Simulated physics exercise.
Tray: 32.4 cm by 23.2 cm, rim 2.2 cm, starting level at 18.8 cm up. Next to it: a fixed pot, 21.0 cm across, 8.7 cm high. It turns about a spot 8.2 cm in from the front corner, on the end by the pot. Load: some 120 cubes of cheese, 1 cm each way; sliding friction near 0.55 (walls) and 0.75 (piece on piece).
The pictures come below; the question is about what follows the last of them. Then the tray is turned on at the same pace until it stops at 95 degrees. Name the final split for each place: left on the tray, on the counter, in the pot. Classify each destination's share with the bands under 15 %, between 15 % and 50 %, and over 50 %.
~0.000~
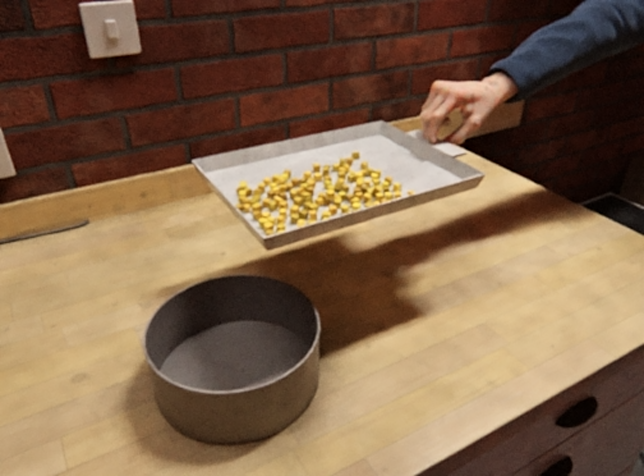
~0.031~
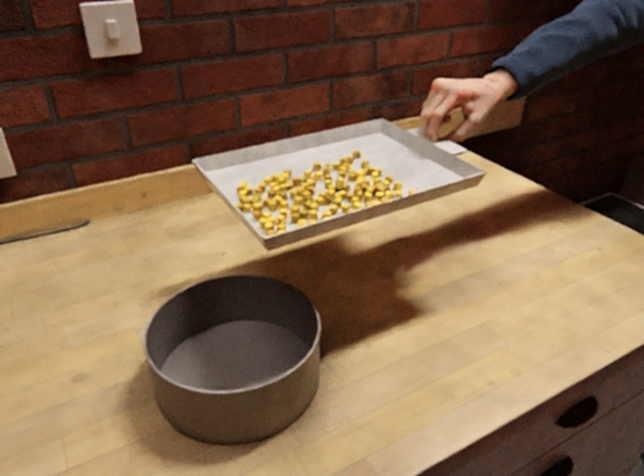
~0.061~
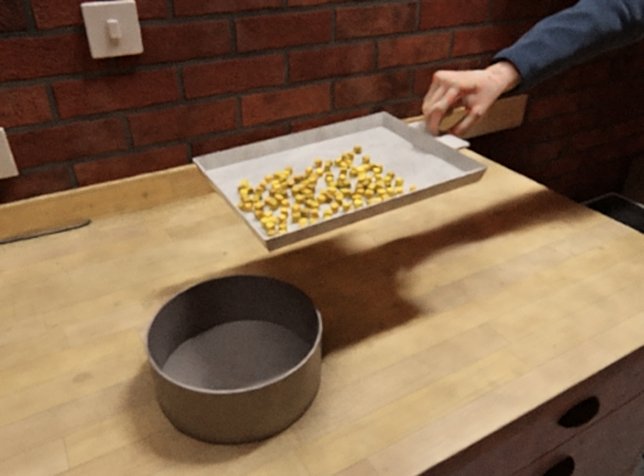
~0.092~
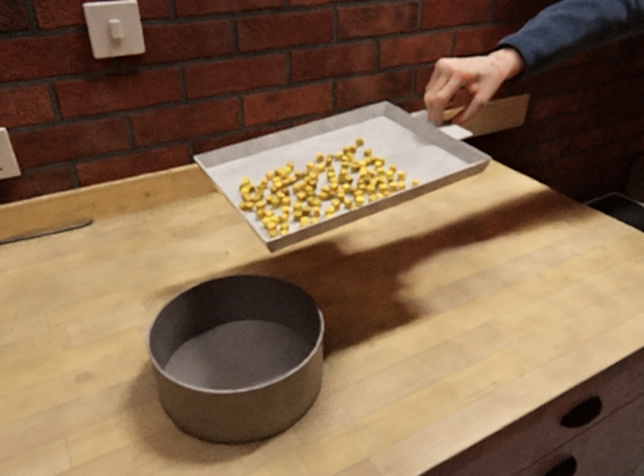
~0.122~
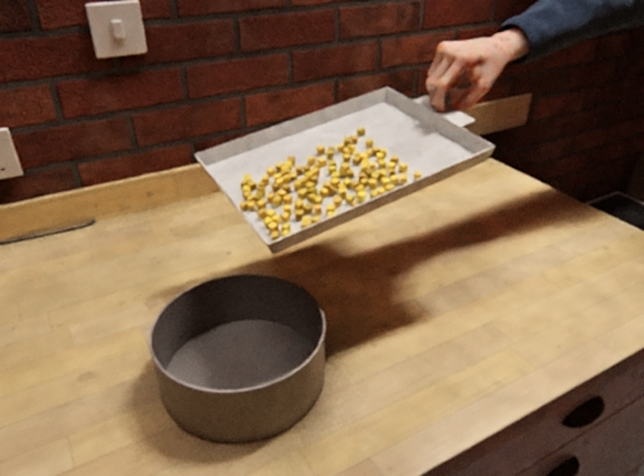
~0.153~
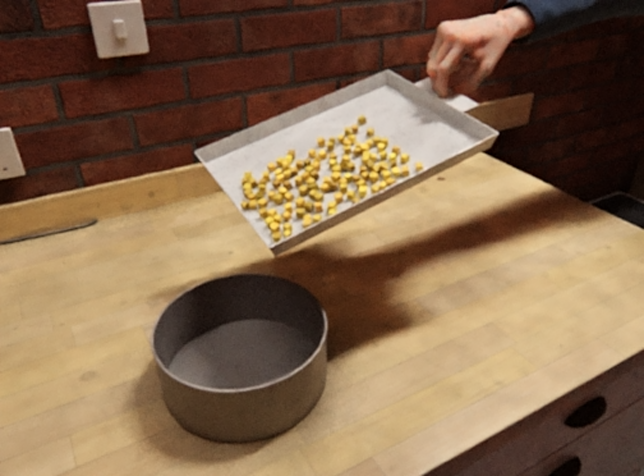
Tray: Under 15 %; counter: Under 15 %; pot: Over 50 %.
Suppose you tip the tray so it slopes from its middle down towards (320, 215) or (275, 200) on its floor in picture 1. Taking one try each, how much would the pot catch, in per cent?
Some 100 and 65 per cent.
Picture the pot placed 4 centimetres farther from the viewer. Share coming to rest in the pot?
In that setup it would come to near 100 per cent.
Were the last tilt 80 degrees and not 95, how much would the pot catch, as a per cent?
In that case, near 90 percent.
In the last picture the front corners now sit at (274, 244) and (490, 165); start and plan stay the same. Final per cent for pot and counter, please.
Pot: 65, counter: 35.
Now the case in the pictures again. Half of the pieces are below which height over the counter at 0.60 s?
Roughly 20 centimetres.
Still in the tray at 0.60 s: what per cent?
About 95%.
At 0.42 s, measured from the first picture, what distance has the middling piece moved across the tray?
About 2 cm.
After 0.42 s, tilt 54 degrees; the tray holds 100 %, the pot 0 %.
After 0.60 s, tilt 81 degrees; the tray holds 95 %, the pot 0 %.
Then, at 0.91 s, tilt 95 degrees; the tray holds 5 %, the pot 95 %.
By 1.9 s all is still; tray 0 %, counter 0 %, pot 100 %.
